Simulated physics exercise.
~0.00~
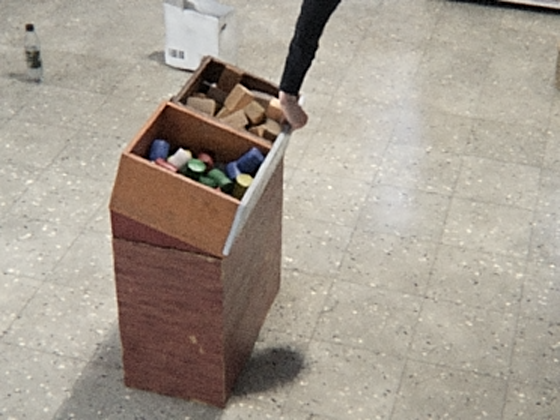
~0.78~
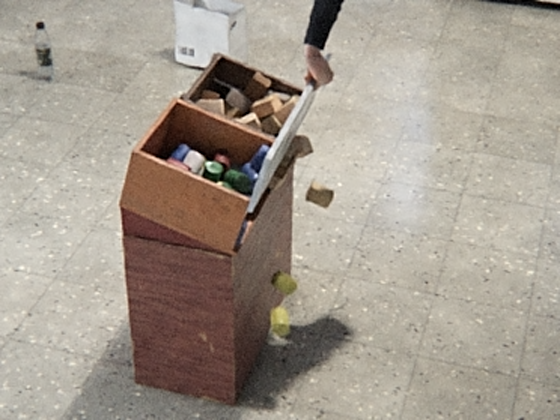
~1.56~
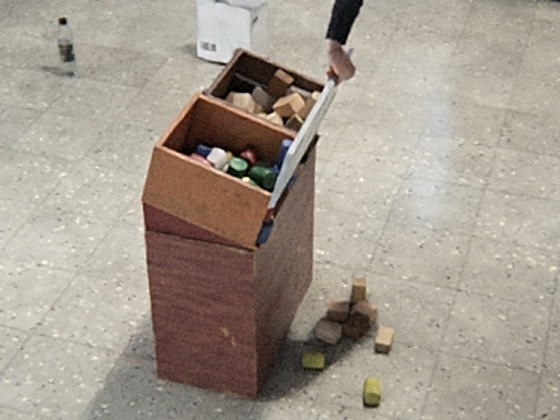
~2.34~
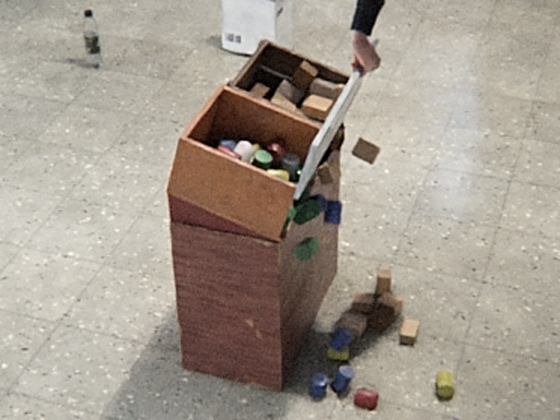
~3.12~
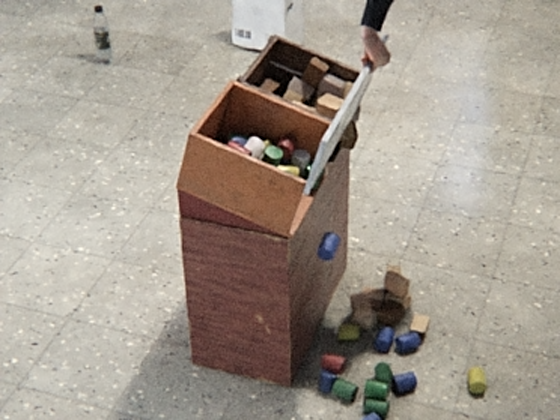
On a speckled tile floor, a hand lifts a gate on two open bins, spilling wooden blocks and colourful jars into a scattered pile.
